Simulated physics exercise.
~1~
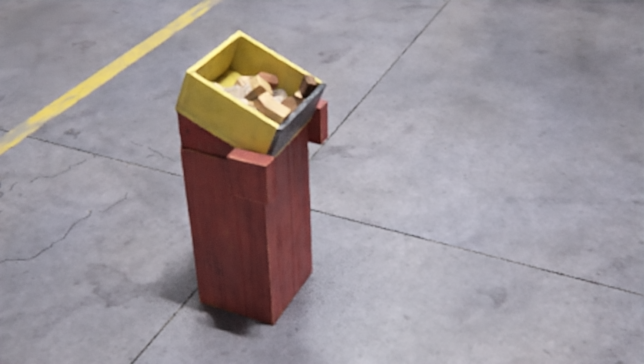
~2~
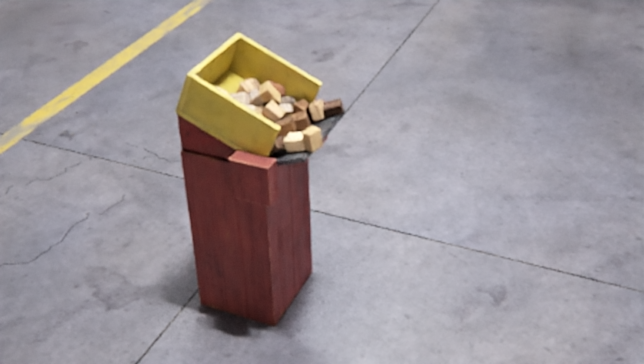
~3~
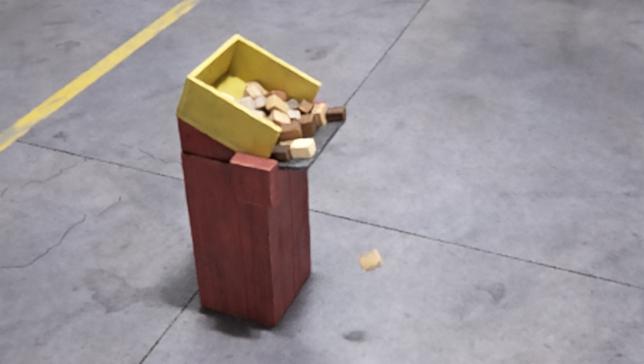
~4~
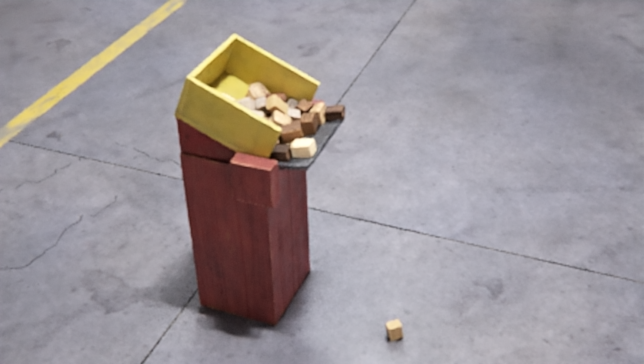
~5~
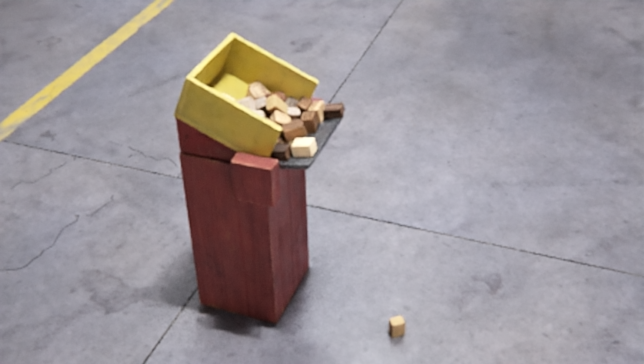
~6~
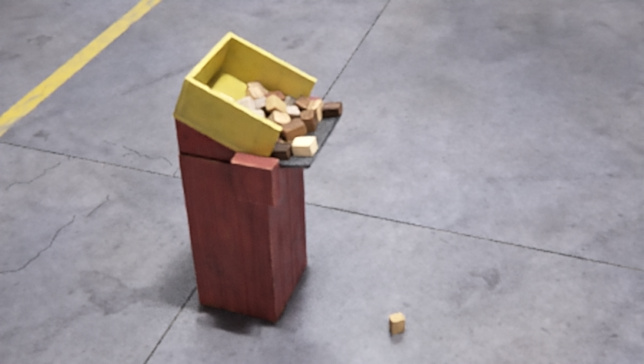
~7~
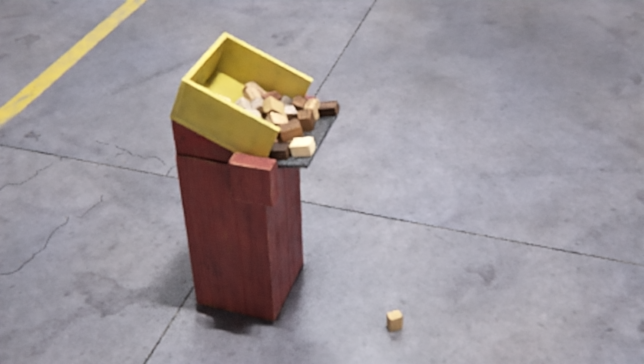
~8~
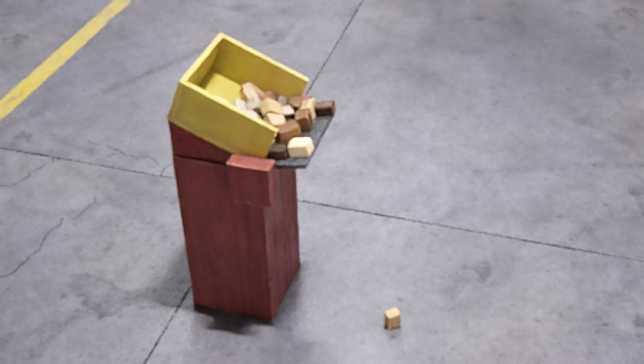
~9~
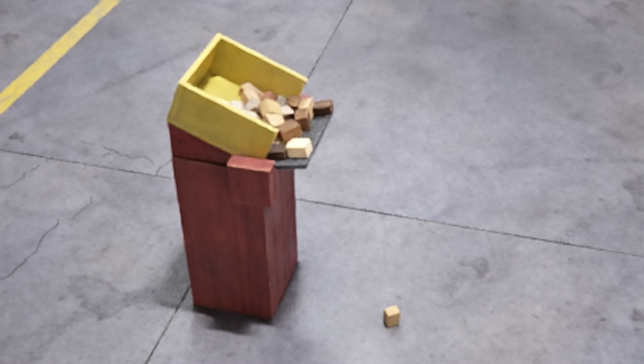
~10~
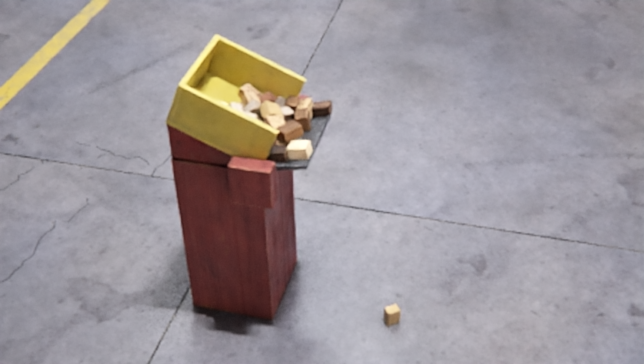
A tall dark red pedestal stands on a grey concrete floor, seen from above at an angle, with a yellow line crossing the upper left. On top sits a yellow open hopper tilted down to the right, holding a heap of wooden blocks in pale and brown tones behind a dark flap. The flap swings down at the low end, and the blocks slide forward onto it. One light block drops off to the right and lands on the floor. The rest stay piled in the hopper and on the lowered flap, motionless, as the view drifts slightly sideways.
